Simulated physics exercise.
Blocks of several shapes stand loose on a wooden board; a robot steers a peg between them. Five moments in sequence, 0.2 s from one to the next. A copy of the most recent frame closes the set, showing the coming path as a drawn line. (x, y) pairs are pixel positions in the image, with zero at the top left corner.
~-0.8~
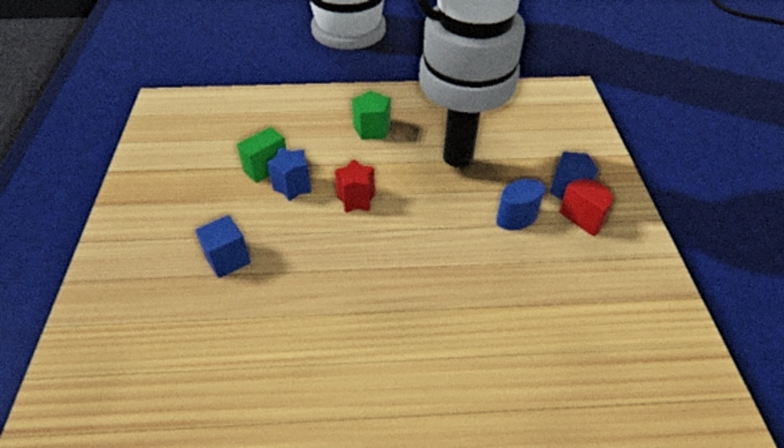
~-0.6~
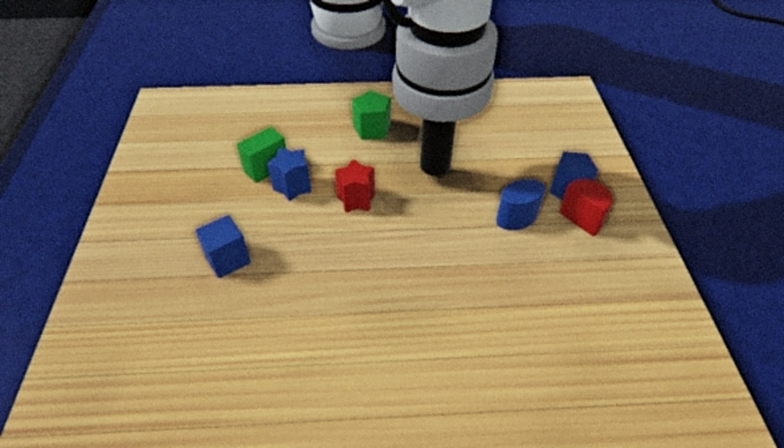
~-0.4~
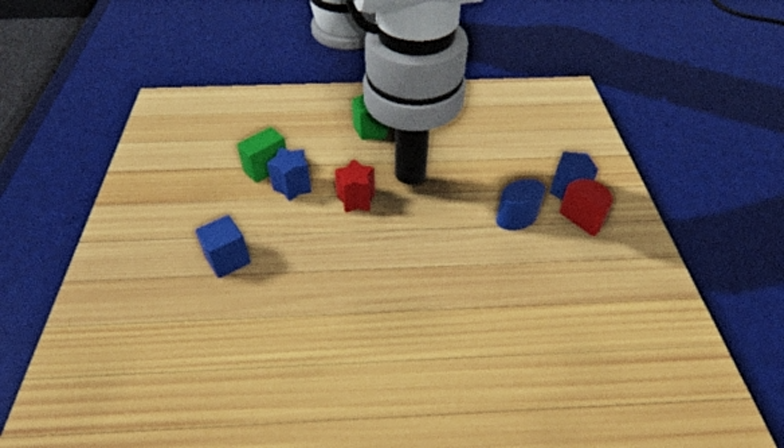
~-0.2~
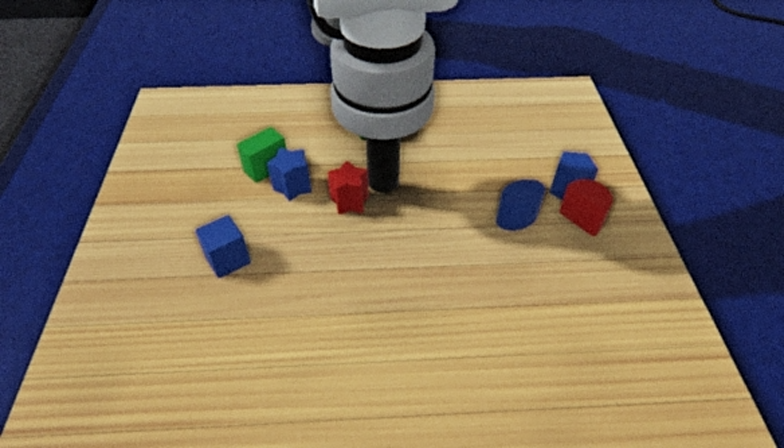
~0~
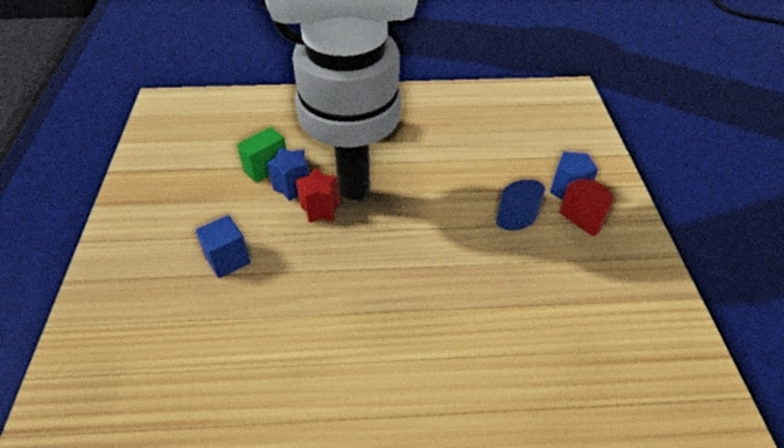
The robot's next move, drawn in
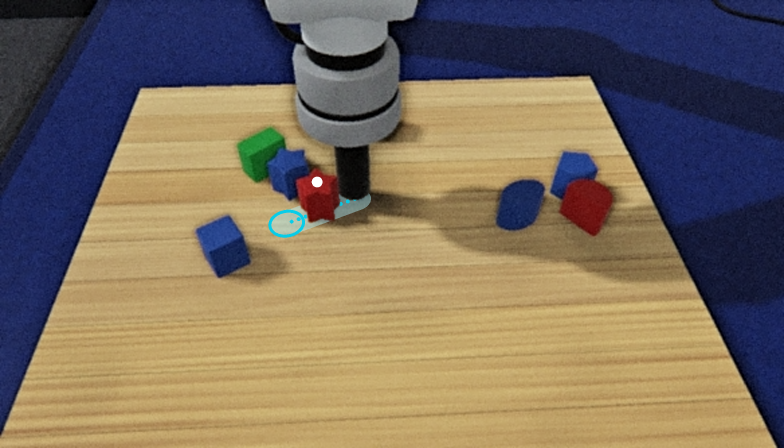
A grey robot arm holding a black peg moves over a light wooden board on a blue surface, seen from above at a fixed angle. Green, blue and red blocks stand in a loose group at left and centre, with two blue ones and a red one at right. The peg glides left and slightly nearer, then pushes the red star block left toward the blue star.
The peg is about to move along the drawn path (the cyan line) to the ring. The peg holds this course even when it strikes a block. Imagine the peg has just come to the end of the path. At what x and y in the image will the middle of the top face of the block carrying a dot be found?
The middle of its upper face will lie at (241, 202).
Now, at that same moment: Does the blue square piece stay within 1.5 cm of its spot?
I'd say yes.
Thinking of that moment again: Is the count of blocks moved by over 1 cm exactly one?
In short: Yes.
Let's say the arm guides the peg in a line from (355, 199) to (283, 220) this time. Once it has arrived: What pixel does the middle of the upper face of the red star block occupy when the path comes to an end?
So, by the moment the path ends, you'll find the top centre of the red star block at (238, 203).
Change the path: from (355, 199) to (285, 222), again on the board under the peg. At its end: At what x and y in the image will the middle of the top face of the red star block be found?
Roughly at (240, 203).
The drawn path runs in a line from (355, 199) to (287, 223); the dot is on the red star block.
What follows on the original path. Halfway along, peg at (320, 201); red star block at (280, 193).
At the end, peg at (285, 214); blue square piece not moved; blue star block not moved; red star block at (241, 202), turned 20° clockwise.
